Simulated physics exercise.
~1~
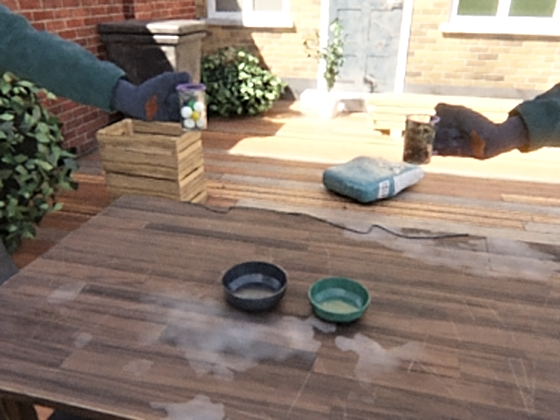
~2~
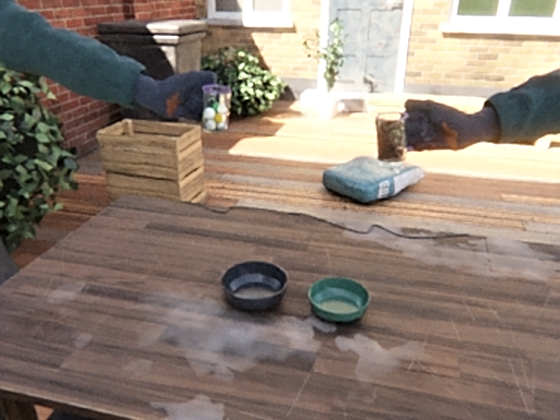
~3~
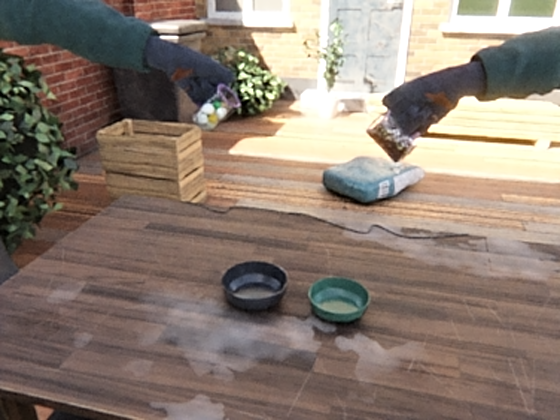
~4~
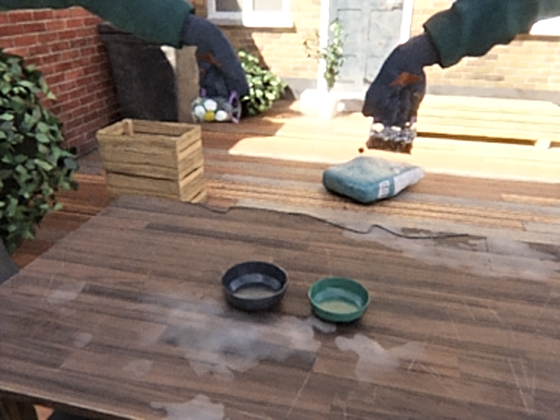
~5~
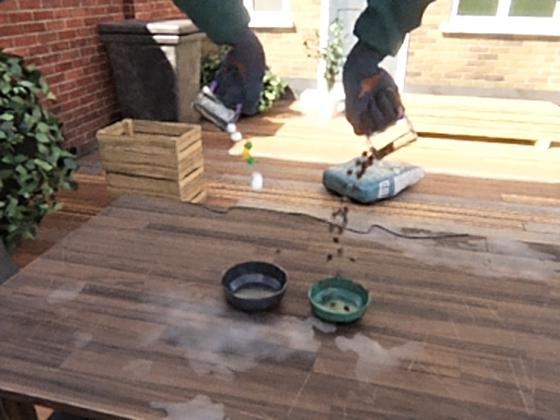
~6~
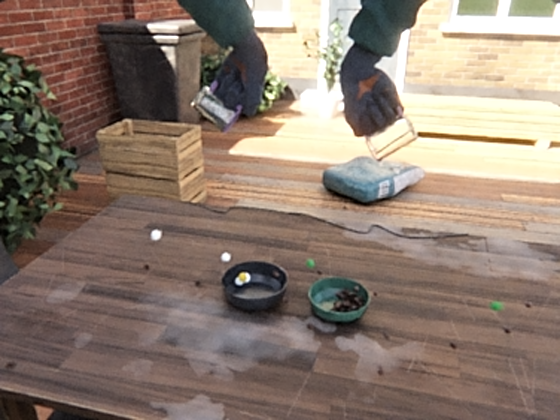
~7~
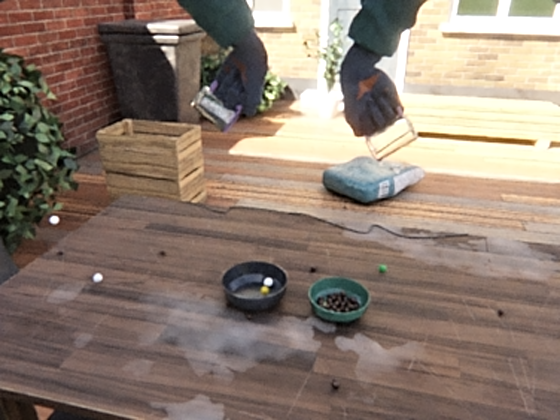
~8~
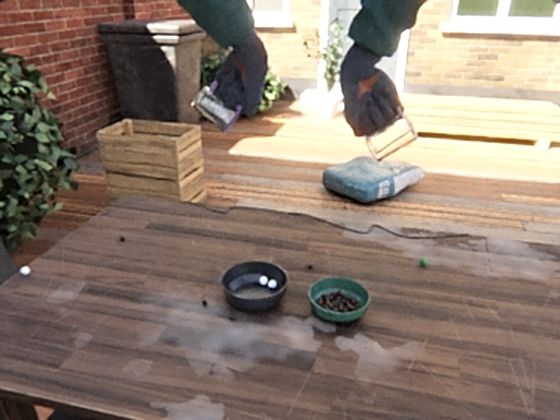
Two gloved hands moved small clear cups inward over a wooden table and tipped them upside down, spilling colourful balls toward a black bowl and dark bits into a green one; about half the balls and some dark bits ended up outside.
